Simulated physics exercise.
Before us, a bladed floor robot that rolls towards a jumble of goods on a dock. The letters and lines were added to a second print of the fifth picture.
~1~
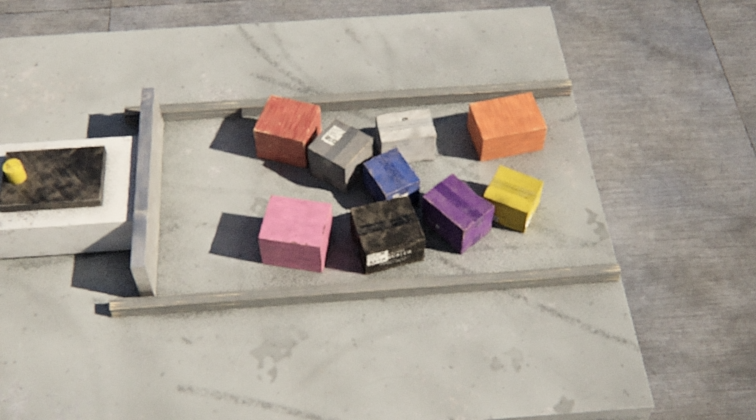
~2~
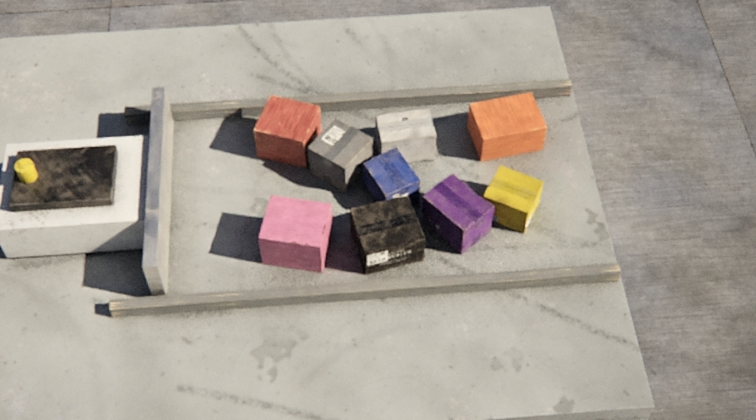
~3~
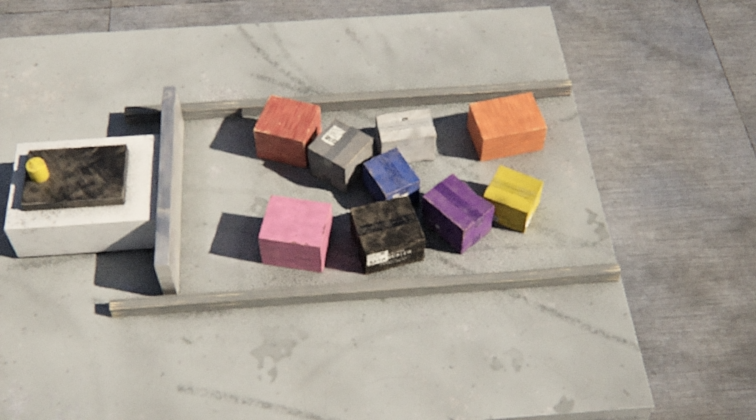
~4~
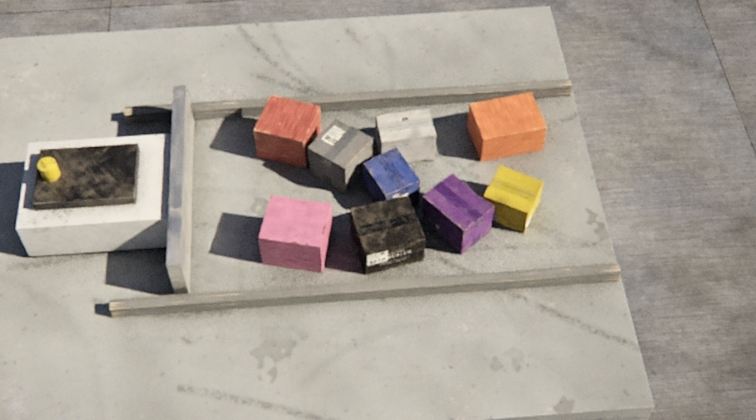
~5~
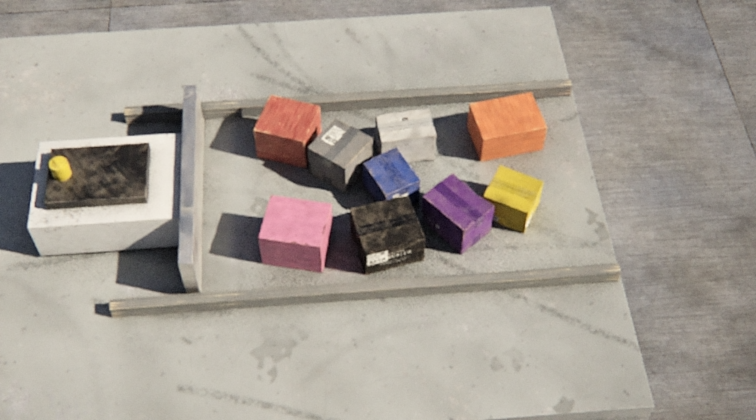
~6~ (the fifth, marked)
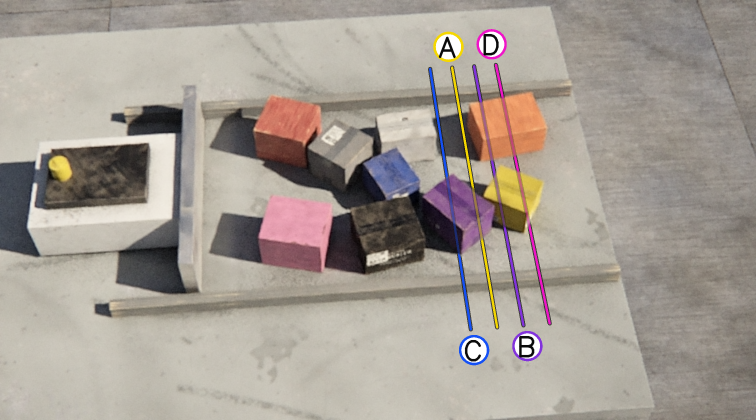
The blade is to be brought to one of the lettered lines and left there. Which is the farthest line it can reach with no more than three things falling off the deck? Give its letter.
No fourth one falls up to B.
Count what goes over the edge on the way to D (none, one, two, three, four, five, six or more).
By then, five.
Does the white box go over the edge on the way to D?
Yes.
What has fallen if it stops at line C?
The yellow parcel goes over.
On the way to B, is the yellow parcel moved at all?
Yes.
On the copy, A at (473, 186); B at (496, 184); C at (449, 187); D at (520, 182).
On B. First, robot (220, 167); red crate (332, 120); black parcel (406, 238).
Then, robot (333, 159); yellow parcel (605, 190); orange crate (550, 128).
Finally, robot (416, 154); purple box over the edge; yellow parcel over the edge; three fallen.
By contrast, A is within the limit but short; C is within the limit but short; D drops five.
